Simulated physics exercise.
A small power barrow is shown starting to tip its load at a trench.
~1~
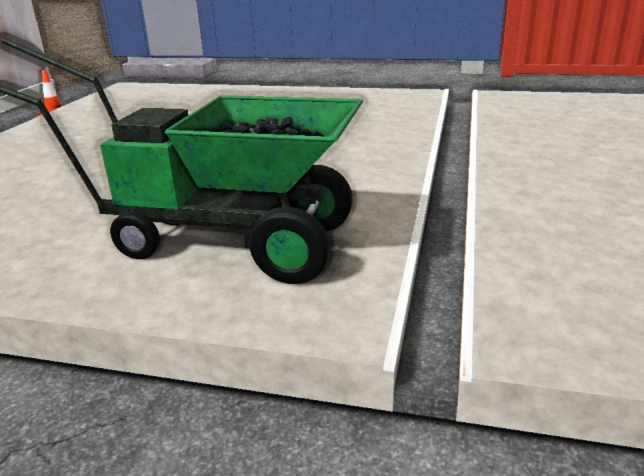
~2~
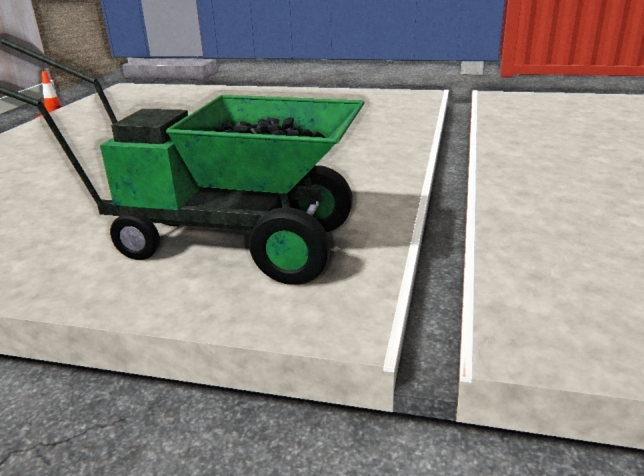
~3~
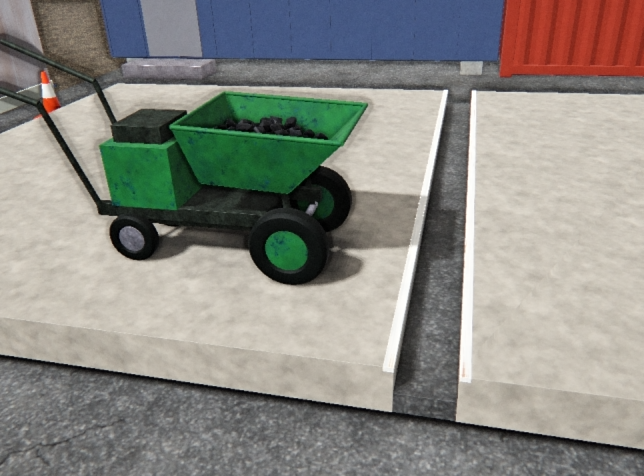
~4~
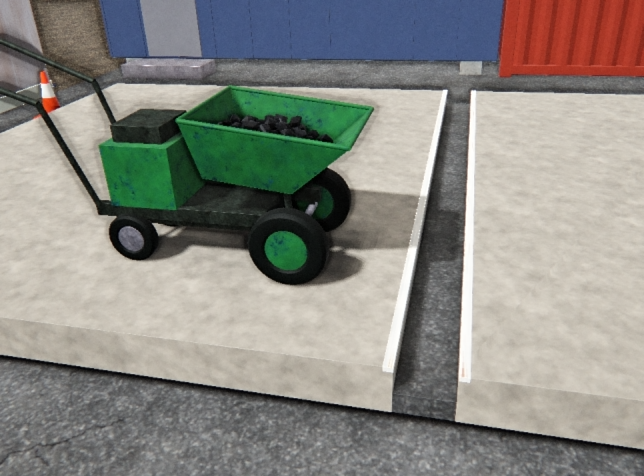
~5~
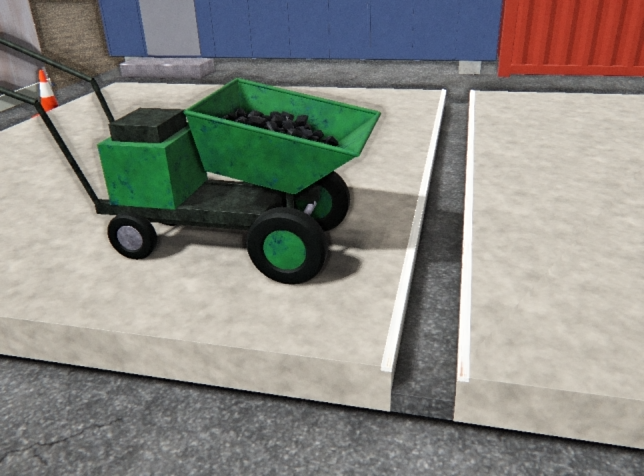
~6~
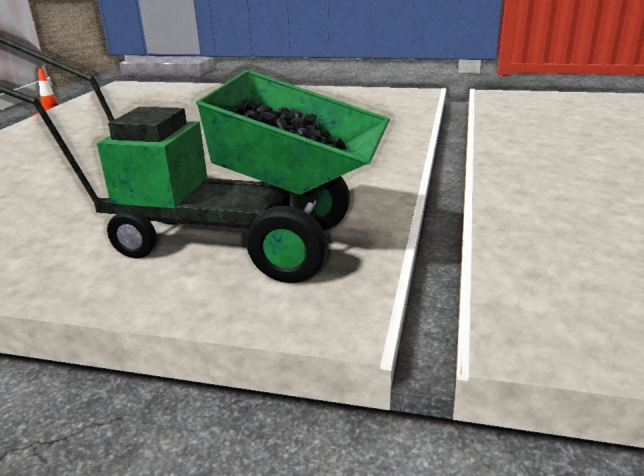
Green skip of dark lumps on a small wheeled barrow sitting level, then tilting gradually towards the right beside a narrow trench.
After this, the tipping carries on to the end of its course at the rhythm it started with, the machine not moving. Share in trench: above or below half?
Most of the load finds the trench.
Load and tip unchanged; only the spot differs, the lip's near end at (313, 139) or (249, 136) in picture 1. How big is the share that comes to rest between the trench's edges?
Roughly 80 per cent first, then roughly 20 per cent.
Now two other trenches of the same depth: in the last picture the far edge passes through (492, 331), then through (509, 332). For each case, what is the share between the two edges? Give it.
I'd say some 100 in a hundred, followed by 100 in a hundred.
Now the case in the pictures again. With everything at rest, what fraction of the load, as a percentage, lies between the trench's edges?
My estimate is some 85 %.
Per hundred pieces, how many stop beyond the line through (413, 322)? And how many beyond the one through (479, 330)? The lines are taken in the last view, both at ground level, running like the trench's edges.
80 % and 10 %, in that order.
Soon, skip tipped steeply; all in the skip.
A while on, skip tipped steeply; most in the skip; about a quarter in or heaped over the trench; a stray few beyond it.
Towards the end, skip tipped right over; a small part in the skip; most in or heaped over the trench; a small part beyond it.
Finally, skip tipped right over; a stray few in the skip; most in or heaped over the trench; a small part beyond it.
